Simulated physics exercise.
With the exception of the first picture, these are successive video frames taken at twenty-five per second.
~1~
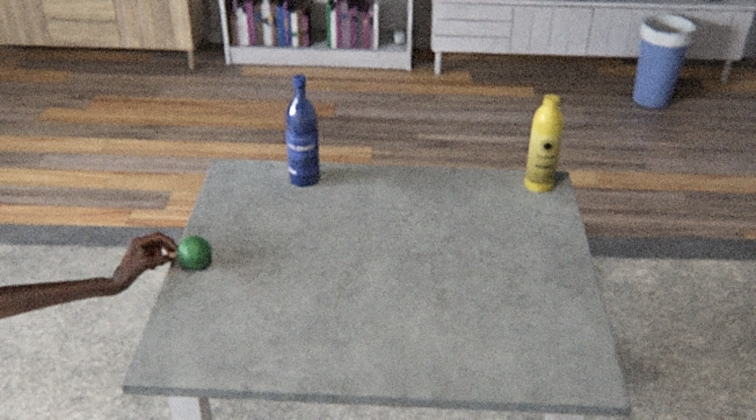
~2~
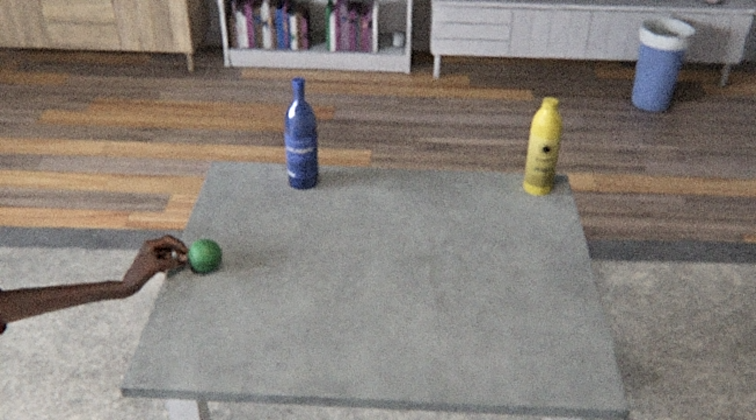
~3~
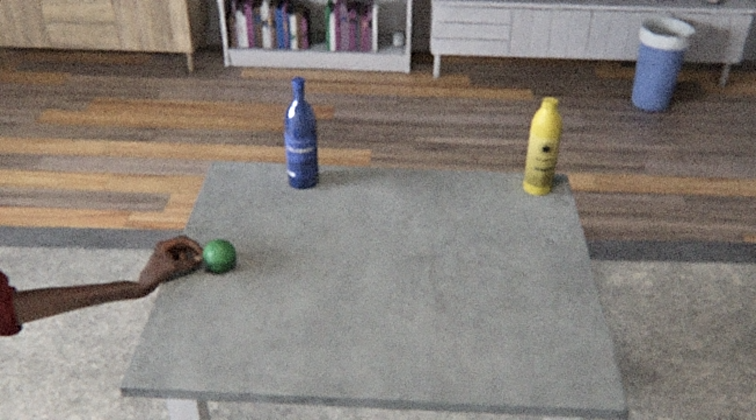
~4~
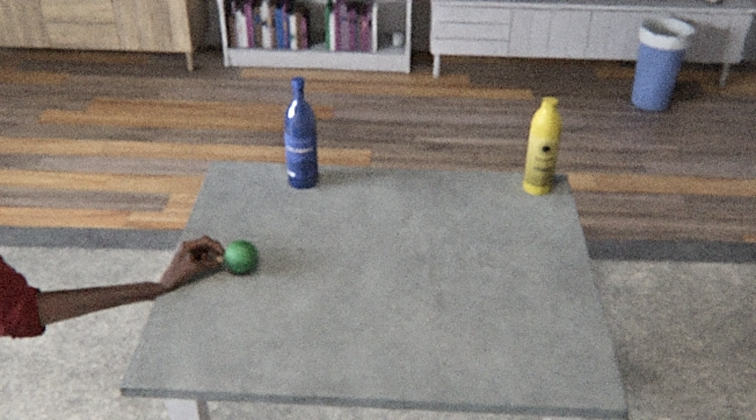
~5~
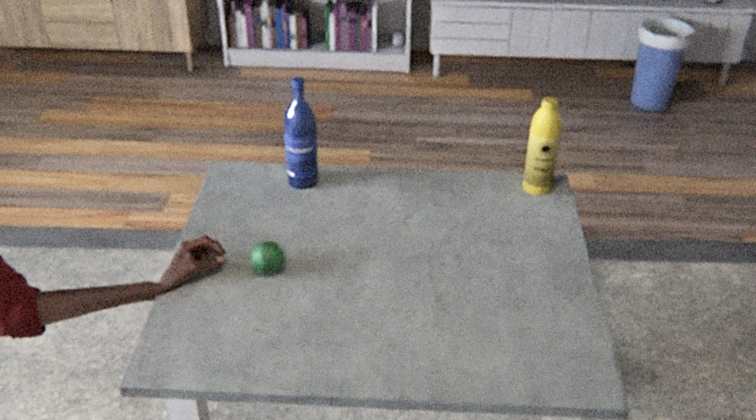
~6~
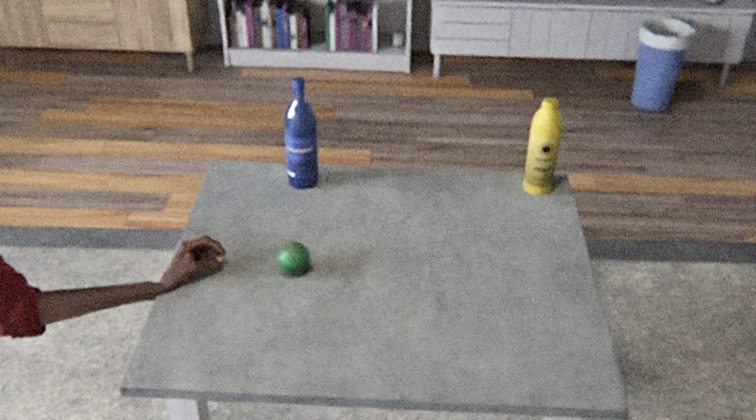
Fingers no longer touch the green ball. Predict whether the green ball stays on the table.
It does not stay; it leaves the table.
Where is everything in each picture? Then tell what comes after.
Under the hand; green ball (195, 252), in the first frame.
Under the hand; green ball (205, 255), in the second frame.
Under the hand; green ball (220, 256), in the third frame.
Green ball (242, 256), in the fourth frame.
Green ball (268, 257) displaced about its own width, in the fifth frame.
Green ball (294, 258) displaced about its own width, in the sixth frame.
Then, 0.30 s past the last view, green ball displaced well along near (477, 266).
Then, 0.60 s past the last view, green ball now off the table.
Then, 0.90 s past the last view, things are still on the move.
Finally, off the table, green ball.
